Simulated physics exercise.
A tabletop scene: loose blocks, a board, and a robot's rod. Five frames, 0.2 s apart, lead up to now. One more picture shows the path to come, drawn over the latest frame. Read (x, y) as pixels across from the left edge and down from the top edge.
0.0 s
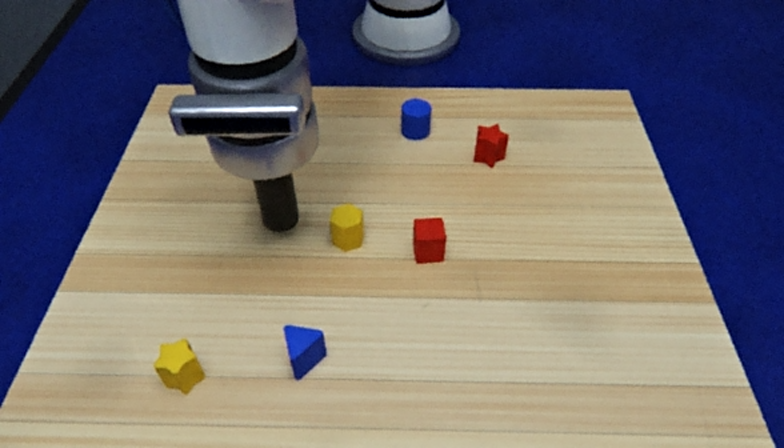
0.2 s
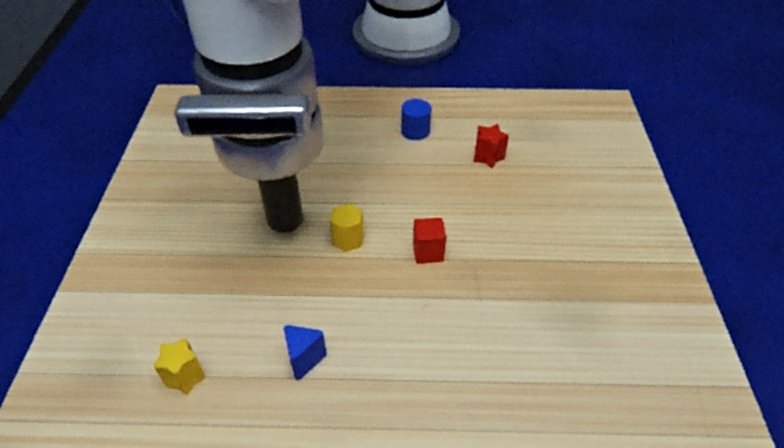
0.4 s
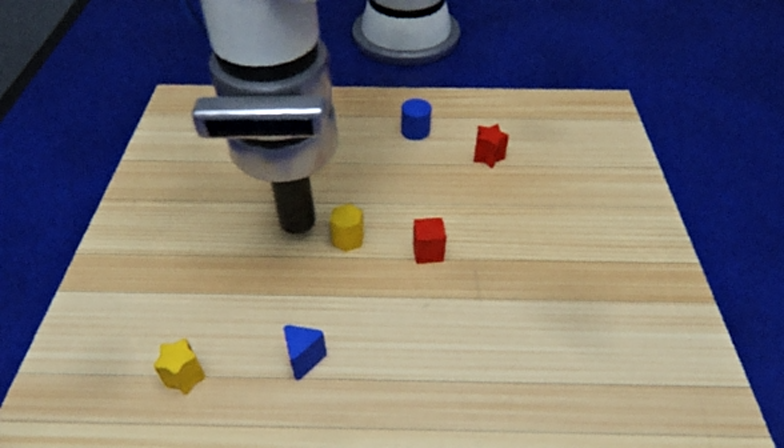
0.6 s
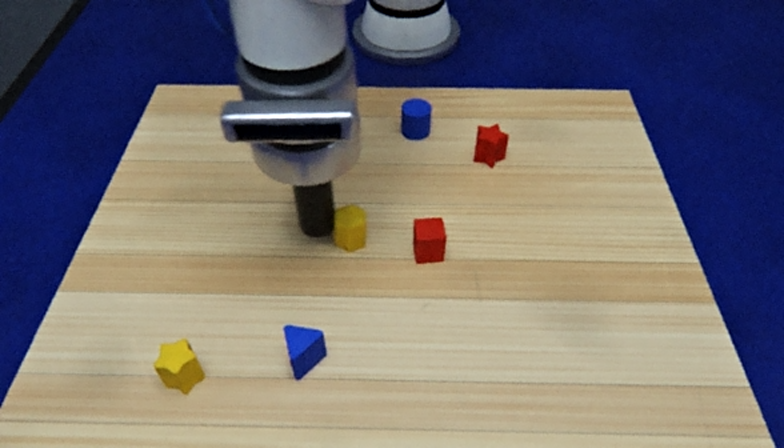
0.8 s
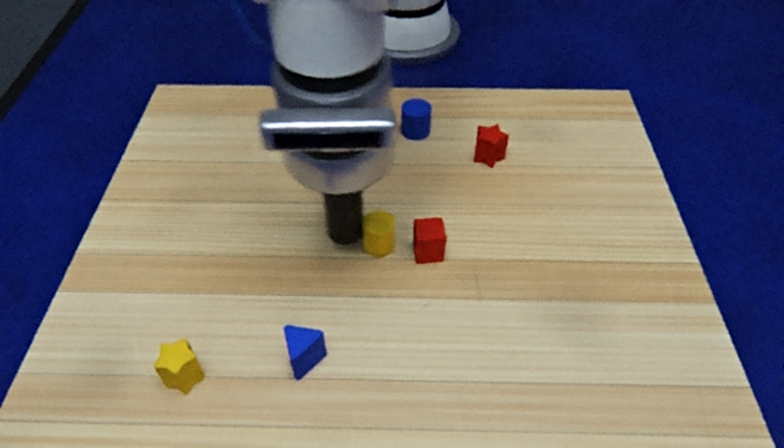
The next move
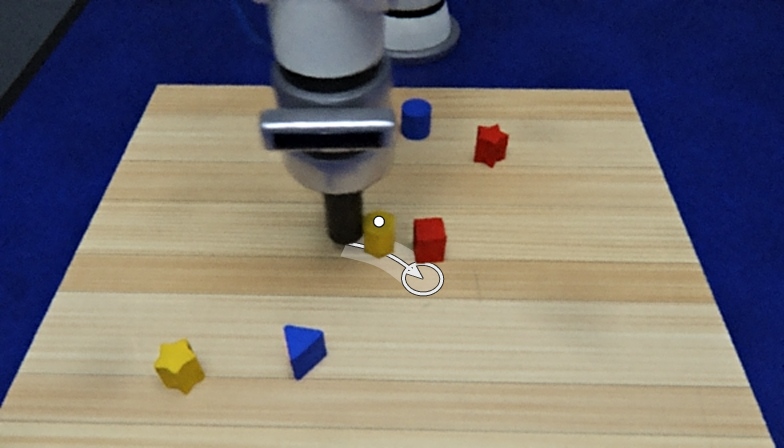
On a wooden tabletop scattered with red, blue and yellow blocks, a robot arm's dark rod starts to the left of a yellow six-sided block. The rod moves right, slowly at first, until it meets the yellow block, then pushes it right, closer to the red square block, which stays still.
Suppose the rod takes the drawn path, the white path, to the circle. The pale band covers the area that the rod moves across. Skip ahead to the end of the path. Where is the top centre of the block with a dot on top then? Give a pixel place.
The middle of its upper face should be somewhere near (459, 245).
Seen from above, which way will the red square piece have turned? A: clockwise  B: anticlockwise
Correct choice: B.
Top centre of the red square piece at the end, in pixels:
The middle of its upper face should be somewhere near (482, 230).
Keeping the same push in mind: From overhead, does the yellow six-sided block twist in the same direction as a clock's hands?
No.
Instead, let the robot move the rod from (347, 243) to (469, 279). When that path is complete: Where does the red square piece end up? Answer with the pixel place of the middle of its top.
That would be at about pixel (527, 229).
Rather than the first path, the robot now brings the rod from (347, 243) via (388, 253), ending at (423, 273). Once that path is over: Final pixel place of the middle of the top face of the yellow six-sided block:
Located at (459, 242).
The drawn path runs from (347, 243) by way of (375, 250) and (400, 261) to (423, 278); the dot is on the yellow six-sided block.
The first path, step by step. Halfway along, rod (388, 243); yellow six-sided block (424, 231); red square piece (455, 230).
At the end, rod (423, 267); yellow six-sided block (459, 245), turned 45° anticlockwise; red square piece (482, 230), turned 40° anticlockwise.
